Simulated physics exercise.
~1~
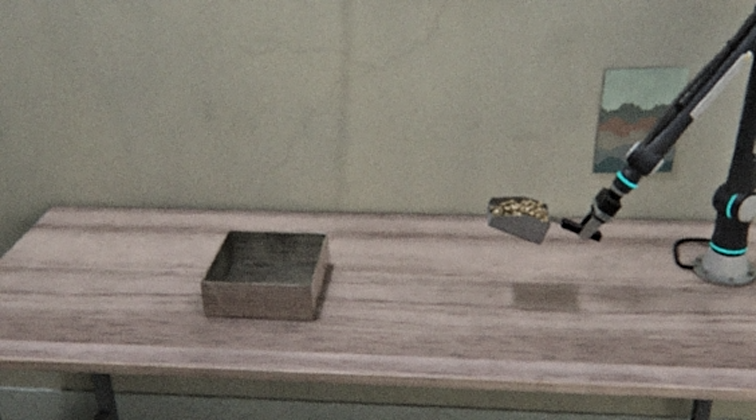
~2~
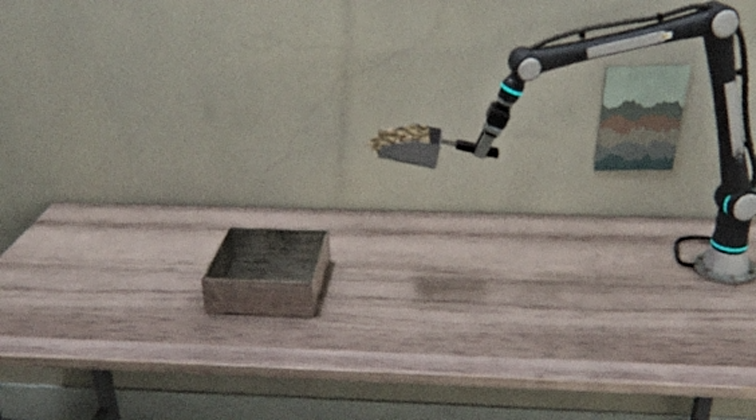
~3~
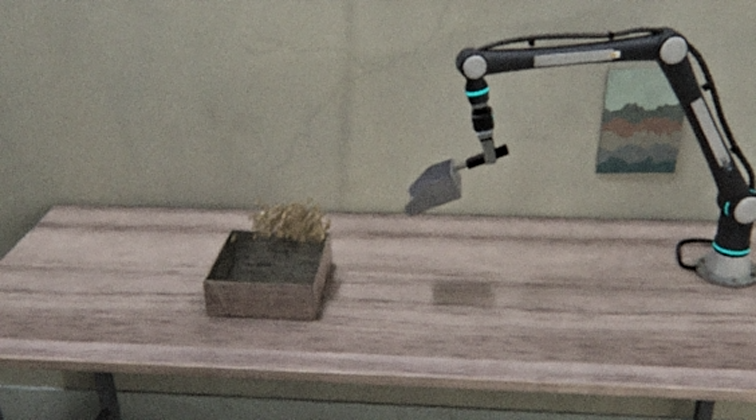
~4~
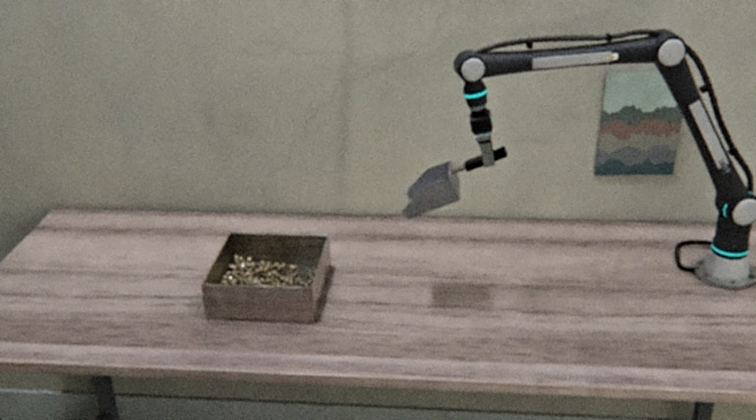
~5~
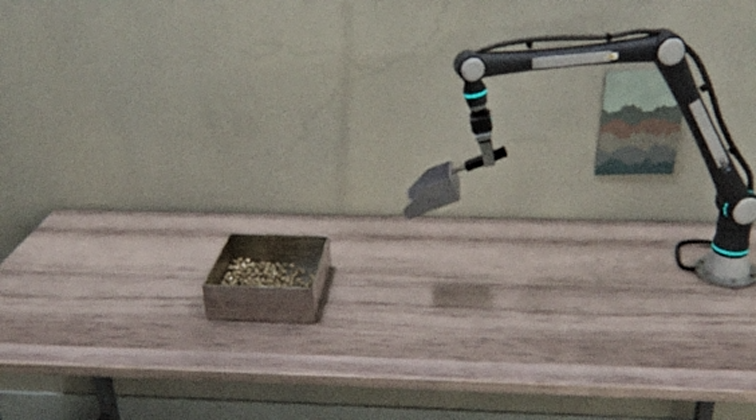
A robot arm lifts a scoop of small pebbles leftward, tips it forward and flings them into an open bin, then holds still.
